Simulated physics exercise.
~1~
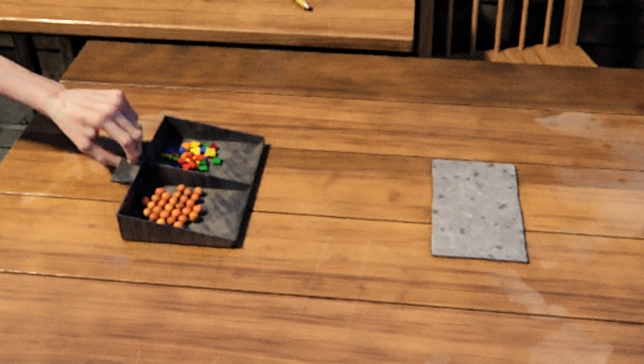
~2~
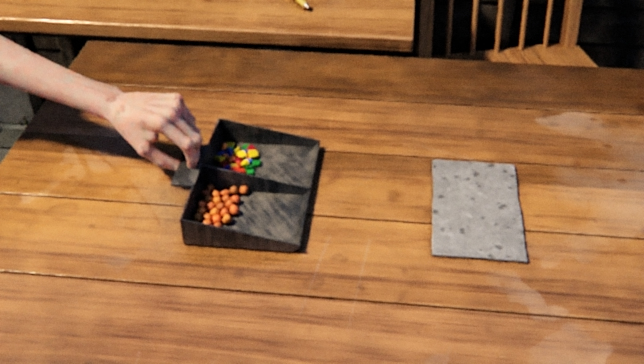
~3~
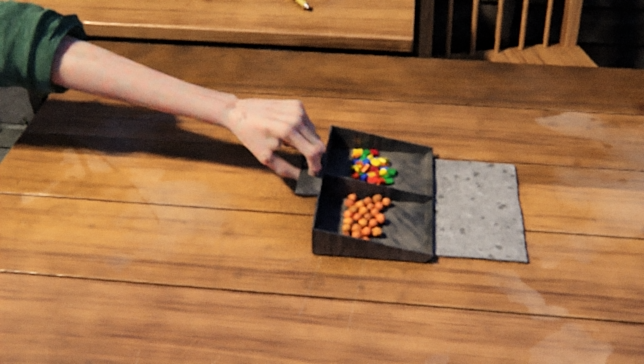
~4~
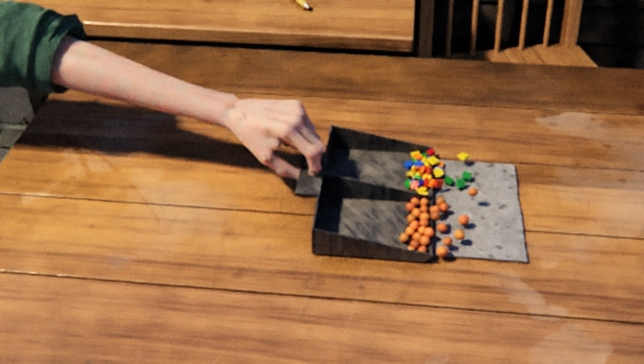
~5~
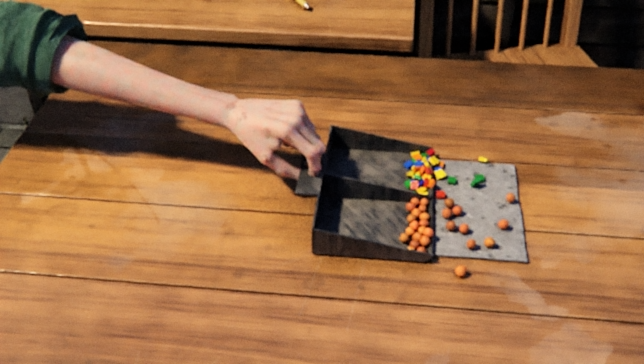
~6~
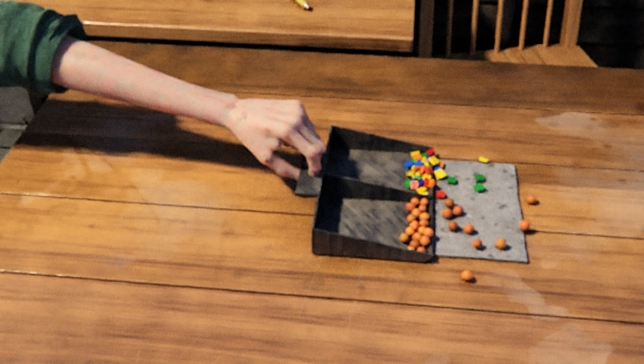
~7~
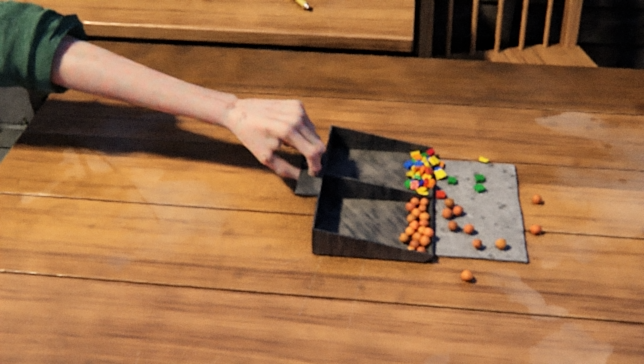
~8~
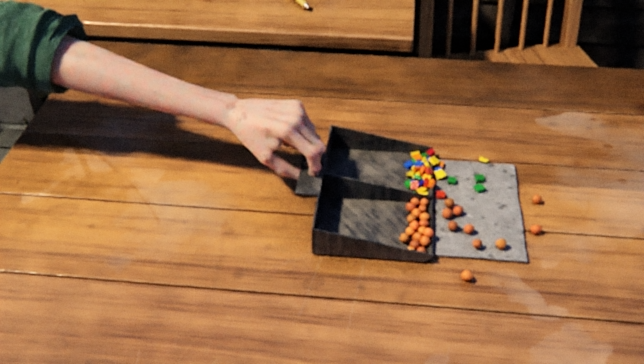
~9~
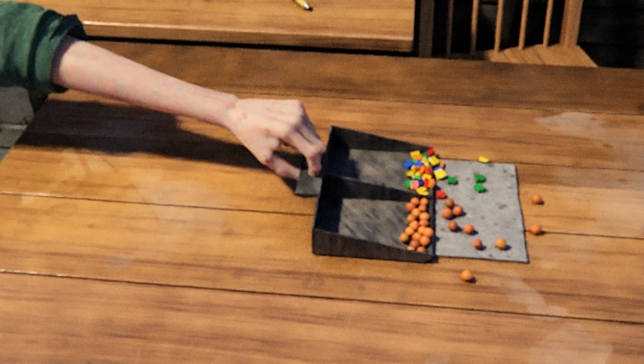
A hand, its arm in a dark green sleeve, reaches in from the left over a wooden table seen from above at an angle. It pushes a black divided tray holding orange balls in the front section and small multicoloured pieces in the back. The tray slides right towards a flat grey speckled slab and stops against it. The contents keep moving, surge to the low rim and partly spill out. Several orange balls roll across the slab, some onto the table, while a few coloured pieces settle on the slab and the rest stay heaped inside.
